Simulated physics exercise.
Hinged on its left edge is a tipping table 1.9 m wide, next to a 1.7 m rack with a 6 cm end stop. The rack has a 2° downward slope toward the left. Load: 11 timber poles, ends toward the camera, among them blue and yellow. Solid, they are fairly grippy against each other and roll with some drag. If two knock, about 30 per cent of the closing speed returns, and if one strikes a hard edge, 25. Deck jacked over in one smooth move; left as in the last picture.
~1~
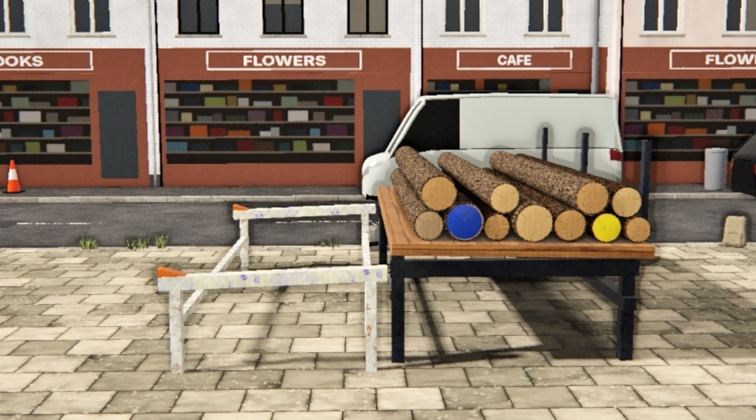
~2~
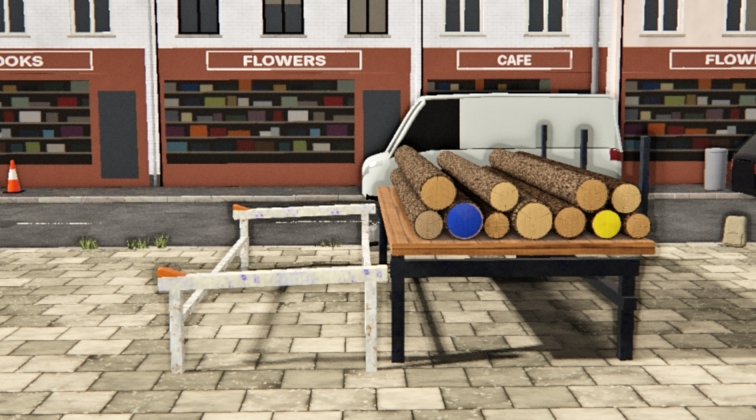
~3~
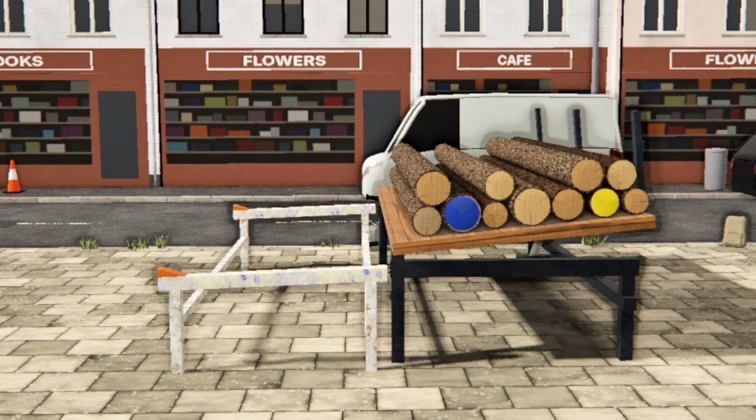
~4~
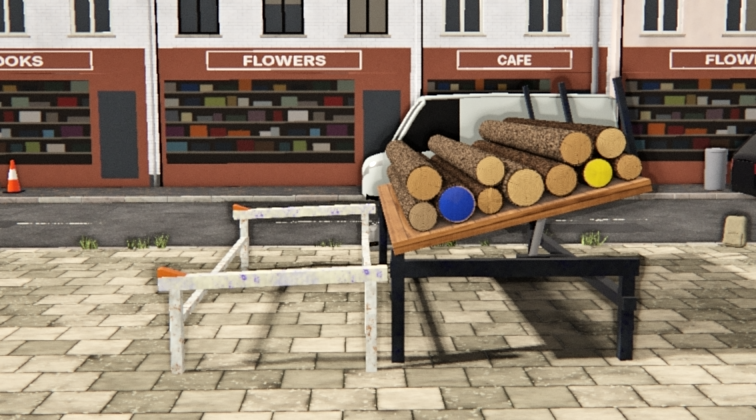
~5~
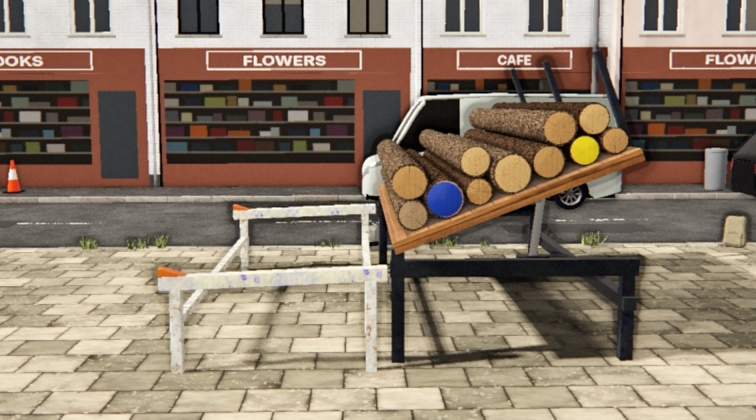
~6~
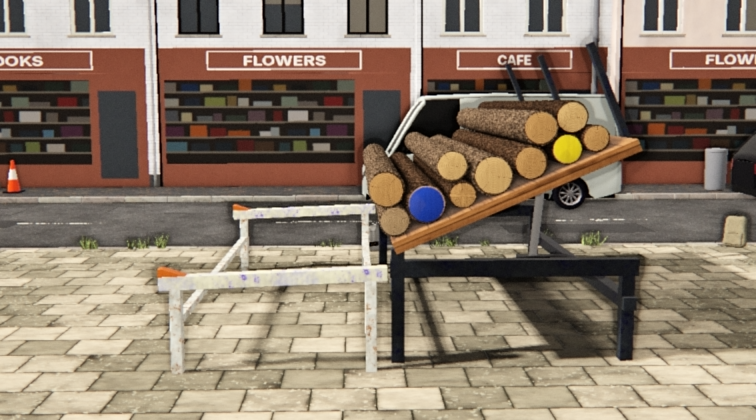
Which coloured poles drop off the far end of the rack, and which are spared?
Well, blue escapes over the stop, and yellow never escapes.
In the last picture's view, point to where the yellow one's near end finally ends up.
My best guess is somewhere around (337, 254).
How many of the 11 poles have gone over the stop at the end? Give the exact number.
In all, 4.
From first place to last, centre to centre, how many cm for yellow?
Estimate - yellow near 200.
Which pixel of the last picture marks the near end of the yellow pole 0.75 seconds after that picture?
(426, 209), roughly.
Another 0.3 s on from the last picture, blue is in the air, 155 cm from the rack's far end, rolling left; yellow is on the deck, 100 cm from the hinge, rolling left; 0 of 11 over the stop.
Another 0.8 s on from the last picture, blue is up on others, 95 cm from the rack's far end, rolling left; yellow is on the deck, 30 cm from the hinge, rolling left; 0 of 11 over the stop.
Another 1.1 s on from the last picture, blue is on the rack, 25 cm from the rack's far end, rolling left; yellow is up on others, 165 cm from the rack's far end, rolling left; 1 of 11 over the stop.
Another 1.6 s on from the last picture, blue is over the stop and falling; yellow is up on others, 145 cm from the rack's far end, rolling left; 2 of 11 over the stop.
In the end (3.6 s after the last picture), blue is over the stop, on the ground; yellow is on the rack, 130 cm from the rack's far end; 4 of 11 over the stop.
